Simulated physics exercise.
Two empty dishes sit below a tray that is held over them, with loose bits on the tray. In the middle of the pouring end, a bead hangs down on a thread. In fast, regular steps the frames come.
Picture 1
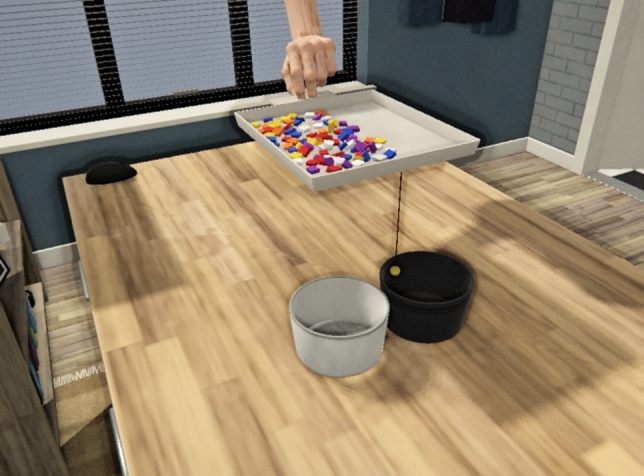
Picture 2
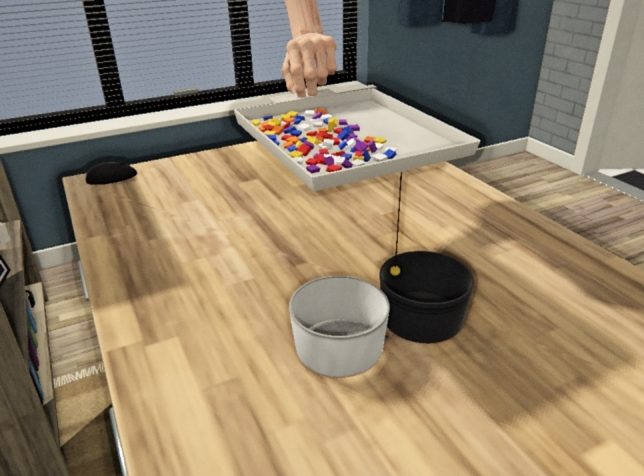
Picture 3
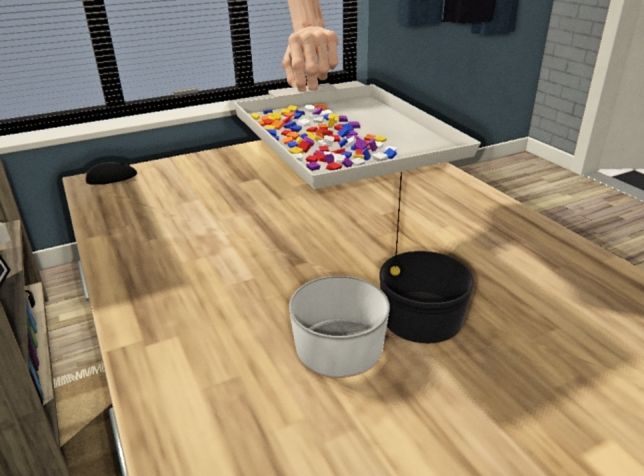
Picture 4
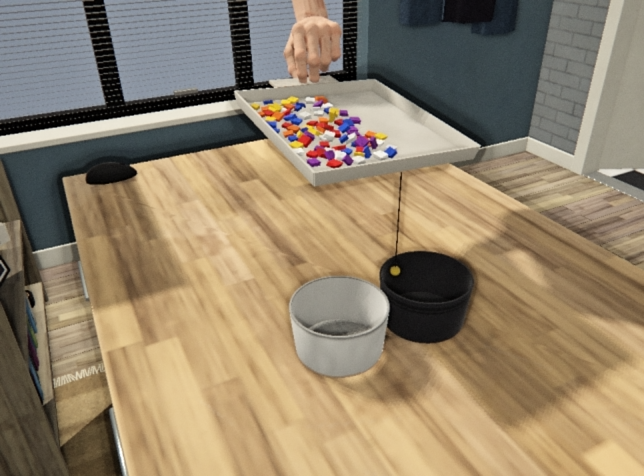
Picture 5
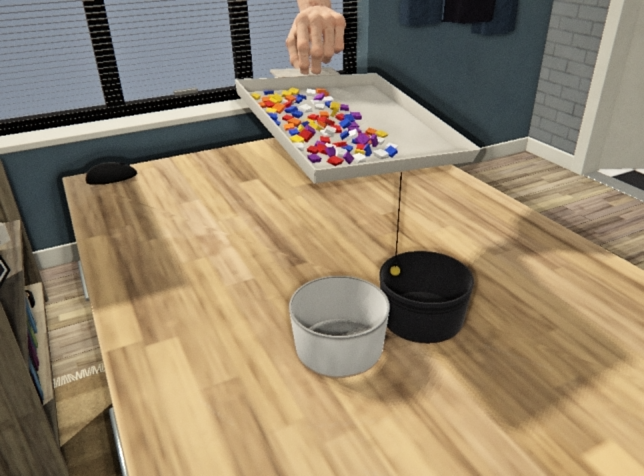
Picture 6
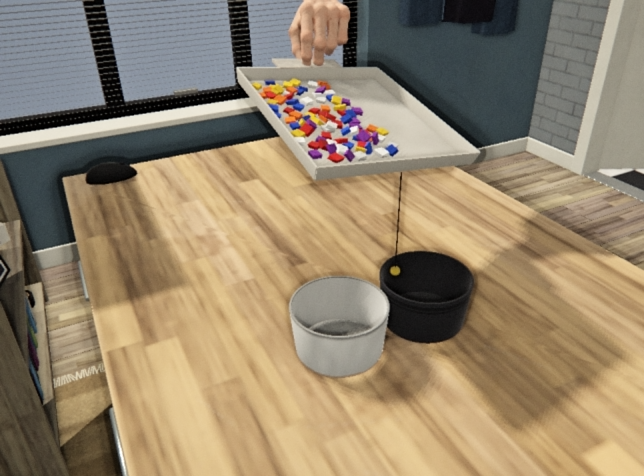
A hand held a pale tray of colorful little pieces above two empty dishes, one white and one black, then slowly tilted it slightly, its front right corner lowest, while the dishes stayed still.
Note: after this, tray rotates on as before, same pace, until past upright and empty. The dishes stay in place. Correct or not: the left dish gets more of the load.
Not correct; the right dish gets more.
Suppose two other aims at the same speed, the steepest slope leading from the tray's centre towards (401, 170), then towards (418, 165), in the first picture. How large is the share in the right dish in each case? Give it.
Well, 20 percent for one and then 40 percent for the other.
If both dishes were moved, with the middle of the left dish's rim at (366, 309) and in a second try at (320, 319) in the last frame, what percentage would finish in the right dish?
80, then 20 %.
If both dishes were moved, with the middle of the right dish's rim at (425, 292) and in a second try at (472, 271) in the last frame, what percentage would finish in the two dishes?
Close to 30 %, followed by close to 80 %.
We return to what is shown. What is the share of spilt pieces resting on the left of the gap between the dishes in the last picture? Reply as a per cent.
Share on the left: Near 0 %.
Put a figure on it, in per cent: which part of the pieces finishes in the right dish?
It comes to around 70 percent.
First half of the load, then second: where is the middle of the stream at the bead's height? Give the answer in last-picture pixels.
(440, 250), then (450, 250).
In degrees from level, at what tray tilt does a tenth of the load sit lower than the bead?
It sits at roughly 70°.
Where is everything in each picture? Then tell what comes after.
In the first picture, corners of the pouring end at (314, 176) and (476, 140), level; middle of the load at (322, 141), mosaic tiles; left dish at (364, 352); right dish at (453, 318); bead on its thread at (395, 271).
In the second picture, corners of the pouring end at (314, 175) and (476, 140), level; middle of the load at (322, 140).
In the third picture, corners of the pouring end at (314, 173) and (476, 142), tipped barely, lowest at the right corner; middle of the load at (322, 136).
In the fourth picture, corners of the pouring end at (315, 171) and (477, 145), tipped a little, lowest at the right corner; middle of the load at (323, 131).
In the fifth picture, corners of the pouring end at (317, 168) and (477, 148), tipped a little, lowest at the right corner; middle of the load at (324, 125).
In the sixth picture, corners of the pouring end at (318, 165) and (477, 151), tipped a little, lowest at the right corner; middle of the load at (325, 120); left dish at (364, 352); right dish at (453, 318).
Soon after the last picture, tray tipped steeply; nearly all on the tray; a stray few in the air.
A little later, tray tipped right over; about two thirds on the tray; a small part in the right dish; a small part outside both; a small part in the air.
Later still, tray tipped past a quarter turn; about two thirds in the right dish; about a third outside both.
At rest, tray tipped past a quarter turn; none in the left dish; about two thirds in the right dish; about a third outside both.
